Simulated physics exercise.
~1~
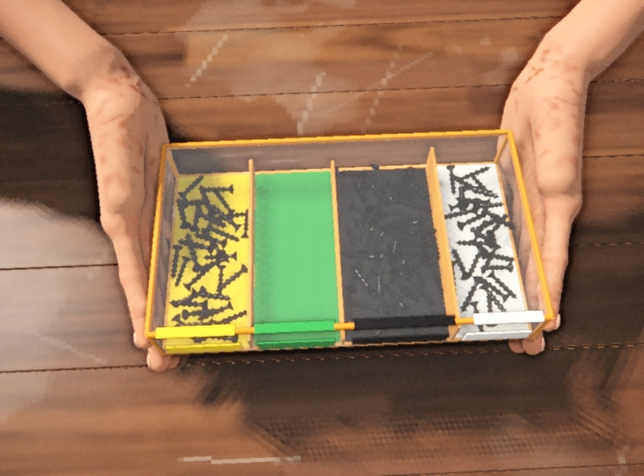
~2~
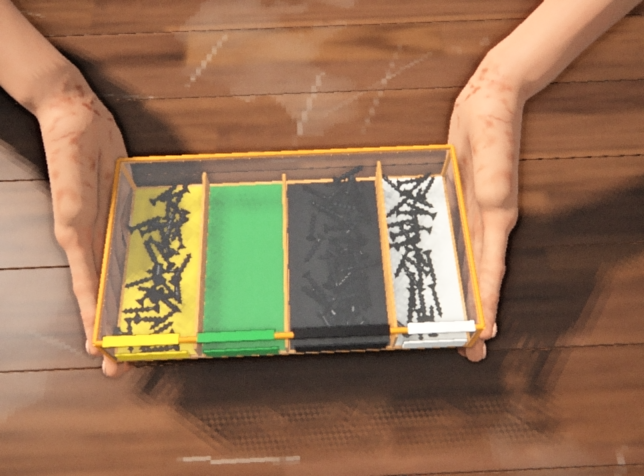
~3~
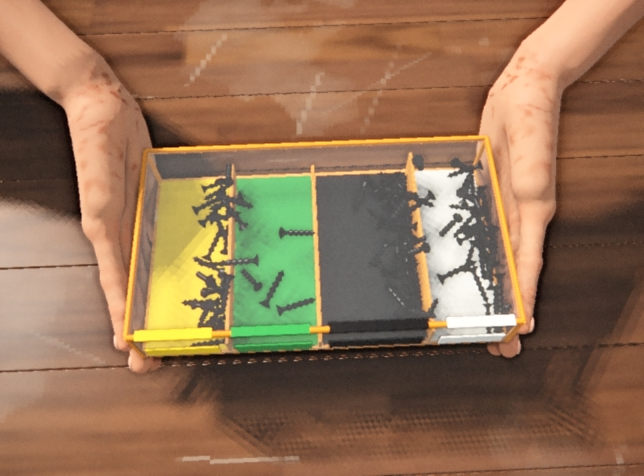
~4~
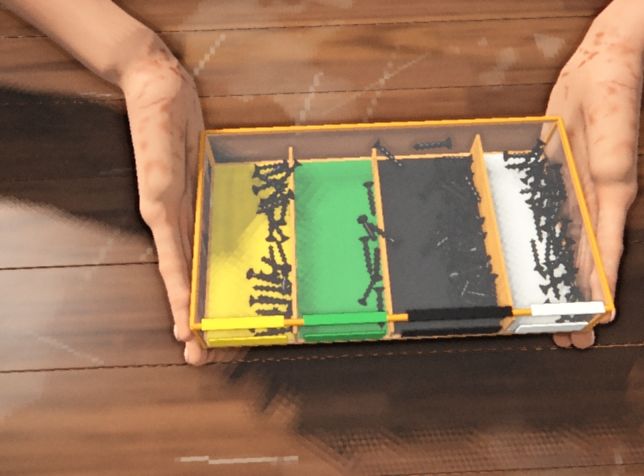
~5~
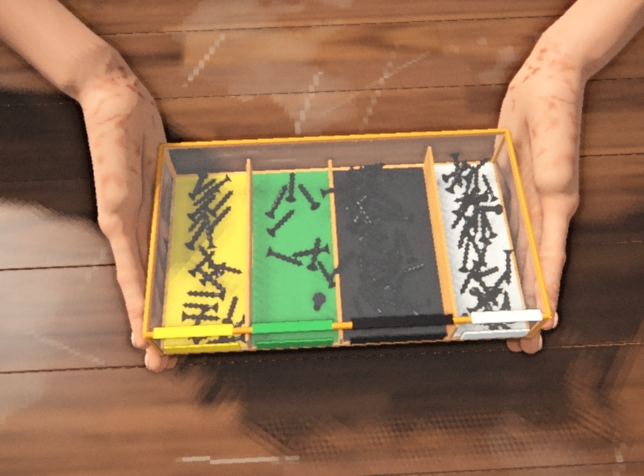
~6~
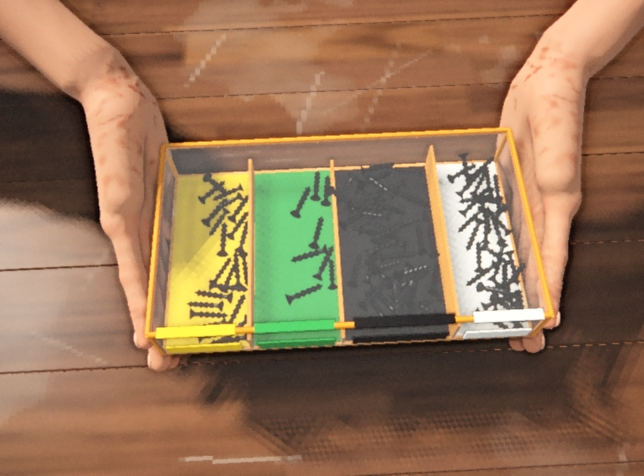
A shallow clear-lidded box with orange edges, held between two hands, is seen from above over a dark wooden tabletop, its four compartments coloured yellow, green, black and white from left to right. Small black screws lie in the yellow, black and white sections, while the green one is empty. The hands move the box left, then back right, and screws slide about, several landing in the green section. They carry it farther right, then return it left to about where it began. The box ends level, with a few screws in green and many more in the other compartments.
